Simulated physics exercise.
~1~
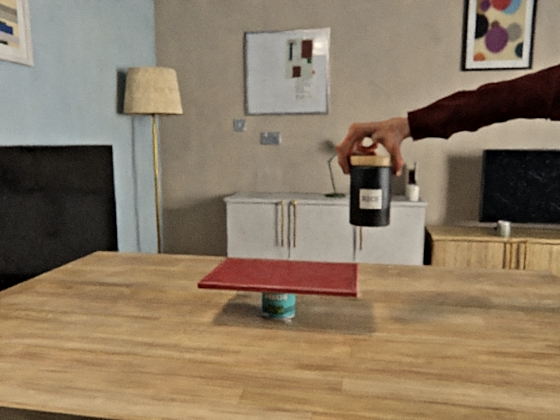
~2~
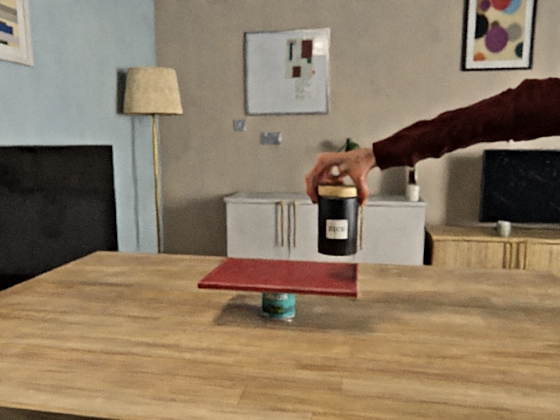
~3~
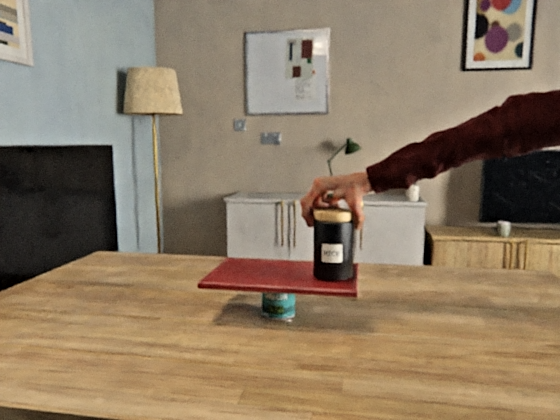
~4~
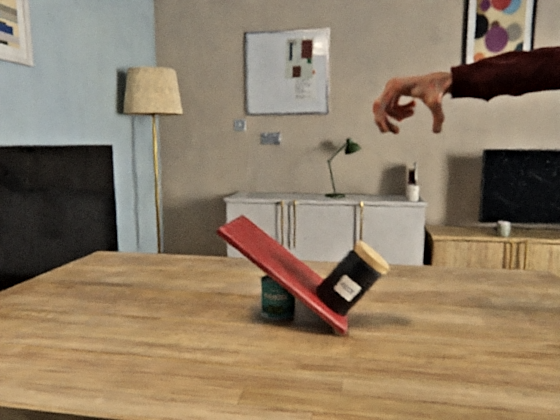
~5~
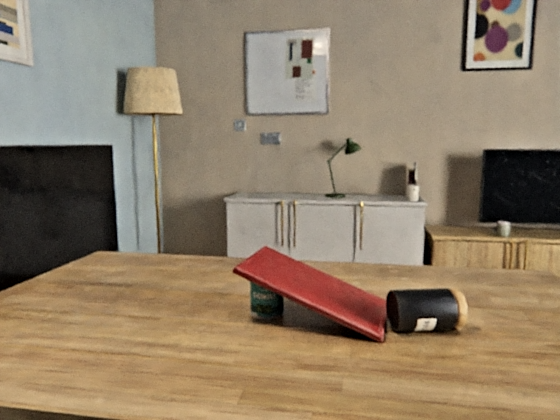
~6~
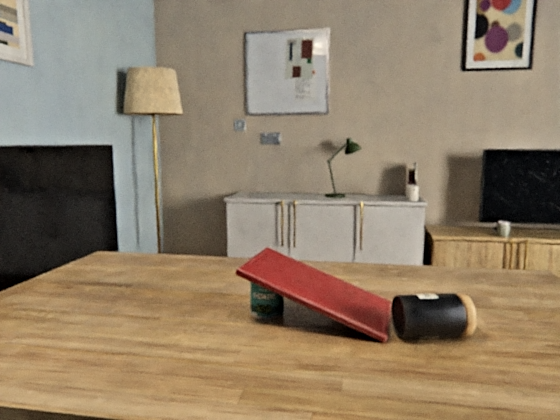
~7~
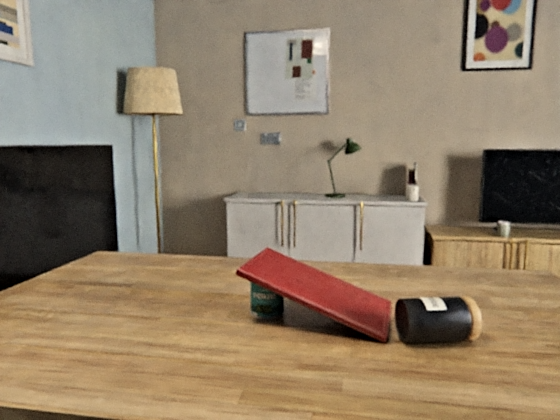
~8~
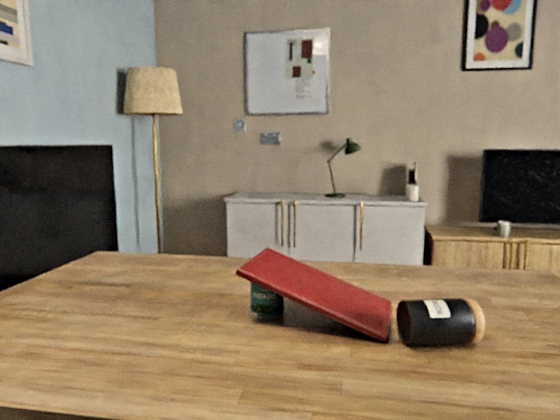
A hand sets a black jar on a balanced red board, which tips, toppling the jar.
